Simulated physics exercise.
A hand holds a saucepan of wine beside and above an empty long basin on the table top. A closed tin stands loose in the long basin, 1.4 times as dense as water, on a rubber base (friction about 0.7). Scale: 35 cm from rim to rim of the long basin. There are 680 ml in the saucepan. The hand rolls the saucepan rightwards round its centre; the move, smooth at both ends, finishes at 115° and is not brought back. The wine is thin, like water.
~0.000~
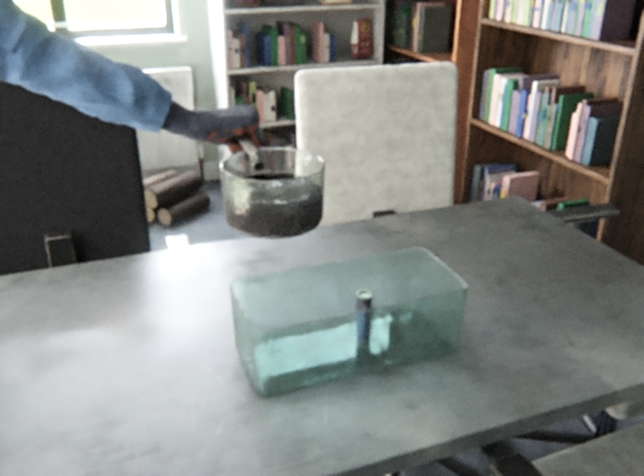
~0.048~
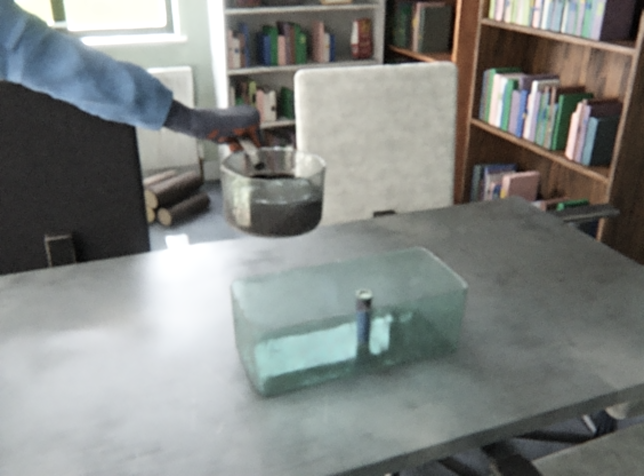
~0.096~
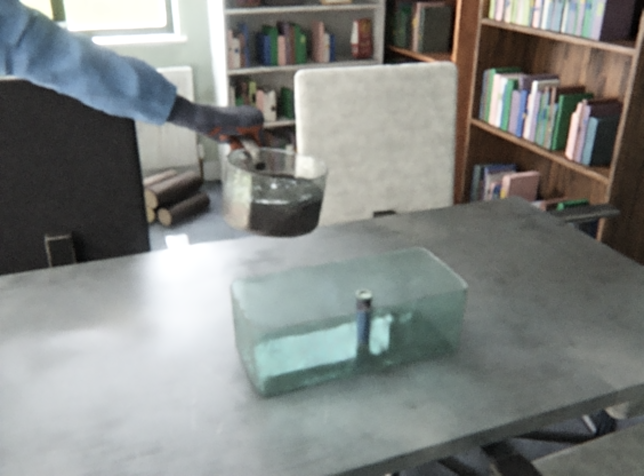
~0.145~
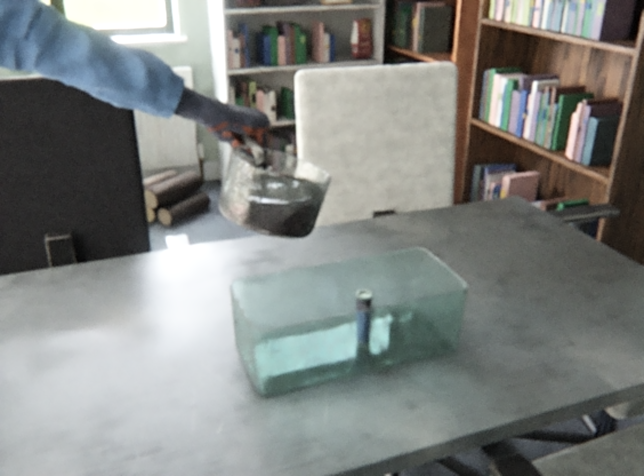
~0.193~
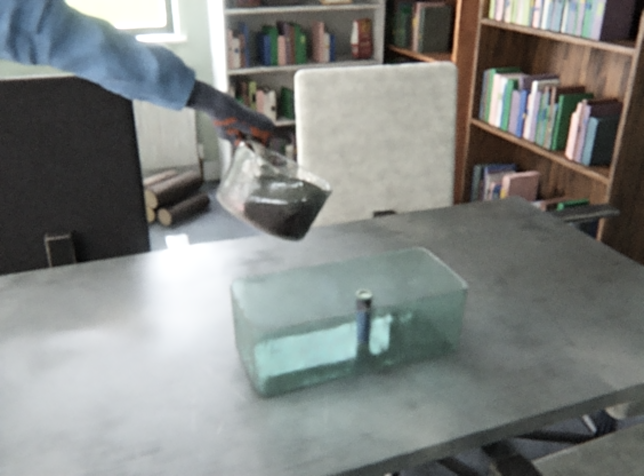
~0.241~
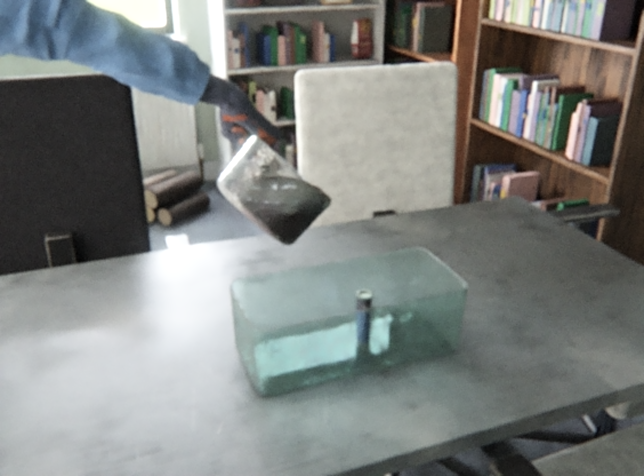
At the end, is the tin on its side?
The tin goes over.
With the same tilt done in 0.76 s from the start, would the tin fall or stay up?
The tin goes over.
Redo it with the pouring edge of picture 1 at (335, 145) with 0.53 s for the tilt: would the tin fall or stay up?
Then it topples.
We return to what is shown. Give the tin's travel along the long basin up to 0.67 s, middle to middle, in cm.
About 3 cm.
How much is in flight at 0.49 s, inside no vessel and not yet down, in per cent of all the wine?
Near 54 in a hundred.
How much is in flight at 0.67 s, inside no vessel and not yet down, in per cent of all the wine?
About 10 per cent.
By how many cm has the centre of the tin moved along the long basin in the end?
Some 9.0 cm.
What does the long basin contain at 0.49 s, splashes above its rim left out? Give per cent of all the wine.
Near 24 in a hundred.
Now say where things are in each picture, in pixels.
The first picture shows tilt 0°; pouring edge (321, 159); surface from (226, 194) to (317, 182); the long basin's rim runs from (241, 306) to (446, 267); the tin's top is at (364, 296).
The second picture shows tilt 2°; pouring edge (322, 161); surface from (226, 194) to (318, 182).
The third picture shows tilt 8°; pouring edge (324, 166); surface from (226, 193) to (318, 182).
The fourth picture shows tilt 18°; pouring edge (326, 175); surface from (224, 193) to (319, 184).
The fifth picture shows tilt 31°; pouring edge (327, 186); surface from (220, 191) to (322, 186).
The sixth picture shows tilt 45°; pouring edge (325, 199); surface from (221, 184) to (318, 189); 1 per cent is over the edge.
Then, 0.49 s in, the tilt is 110° and 23 per cent is still to pour; the tin stands where it began.
Then, 0.67 s in, the tilt is 115° and 4 per cent is still to pour; the tin leans 6°.
Then, 0.86 s in, the tilt is 115° and 0 per cent is still to pour; the tin leans 38°.
Then, 1.06 s in, the tilt is 115° and 0 per cent is still to pour; the tin lies on its side.
Finally, the tin lies on its side.
